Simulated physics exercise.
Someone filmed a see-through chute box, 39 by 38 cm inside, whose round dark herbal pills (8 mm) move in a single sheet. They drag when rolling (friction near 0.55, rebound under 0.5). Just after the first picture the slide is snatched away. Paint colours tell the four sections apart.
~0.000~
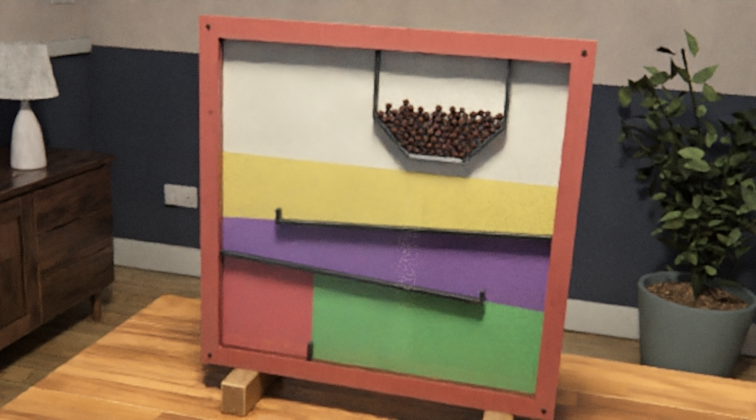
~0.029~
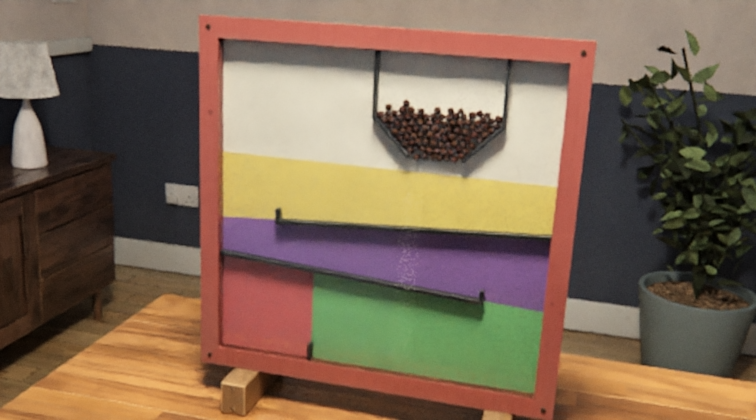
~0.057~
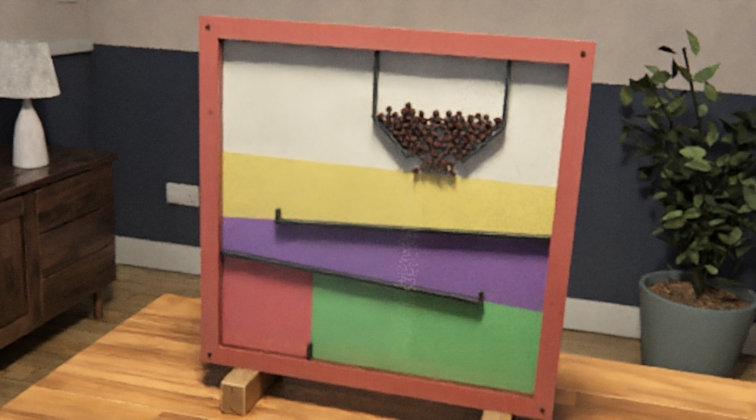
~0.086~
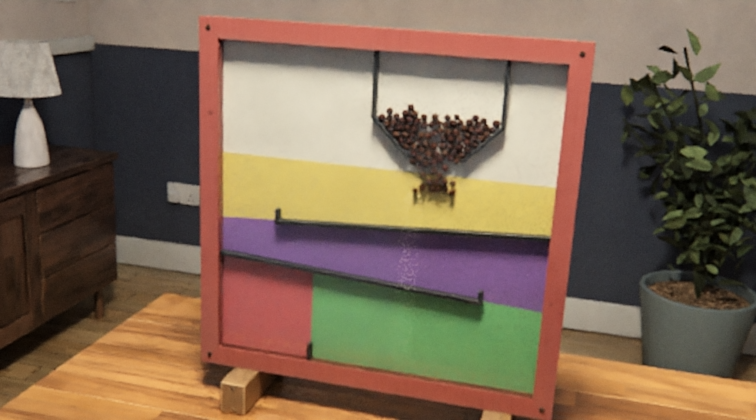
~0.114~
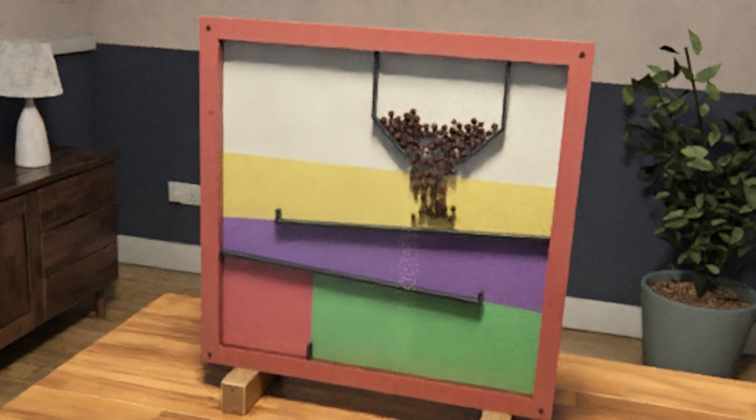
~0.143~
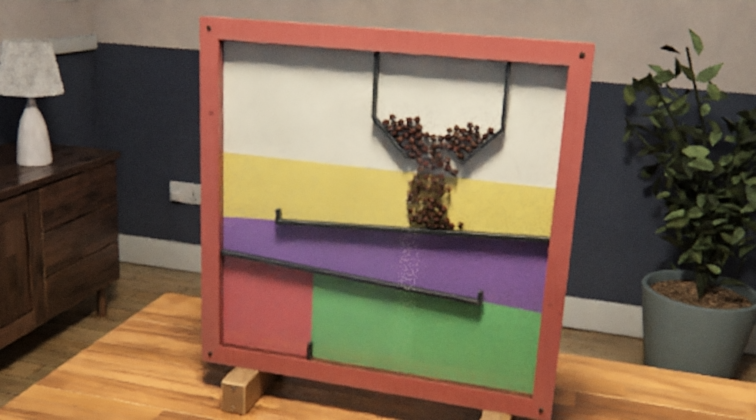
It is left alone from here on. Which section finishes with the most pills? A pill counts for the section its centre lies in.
Answer: Yellow.
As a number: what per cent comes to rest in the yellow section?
About 100 per cent.
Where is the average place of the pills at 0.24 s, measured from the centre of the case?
Some 5 cm right and 4 cm above.
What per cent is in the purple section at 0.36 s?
About 0 per cent.
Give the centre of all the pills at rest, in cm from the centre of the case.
About 4 cm right and 1 cm above.
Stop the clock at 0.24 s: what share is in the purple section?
Roughly 0 per cent.
After 0.24 s, the pills' middle is 5 cm right of and 4 cm above the centre; yellow 70 %.
After 0.36 s, the pills' middle is 5 cm right of and 1 cm above the centre; yellow 100 %.
After 0.59 s, the pills' middle is 4 cm right of and 1 cm above the centre; yellow 100 %.
Settled by 1.6 s, red 0 %, purple 0 %, green 0 %, yellow 100 %.
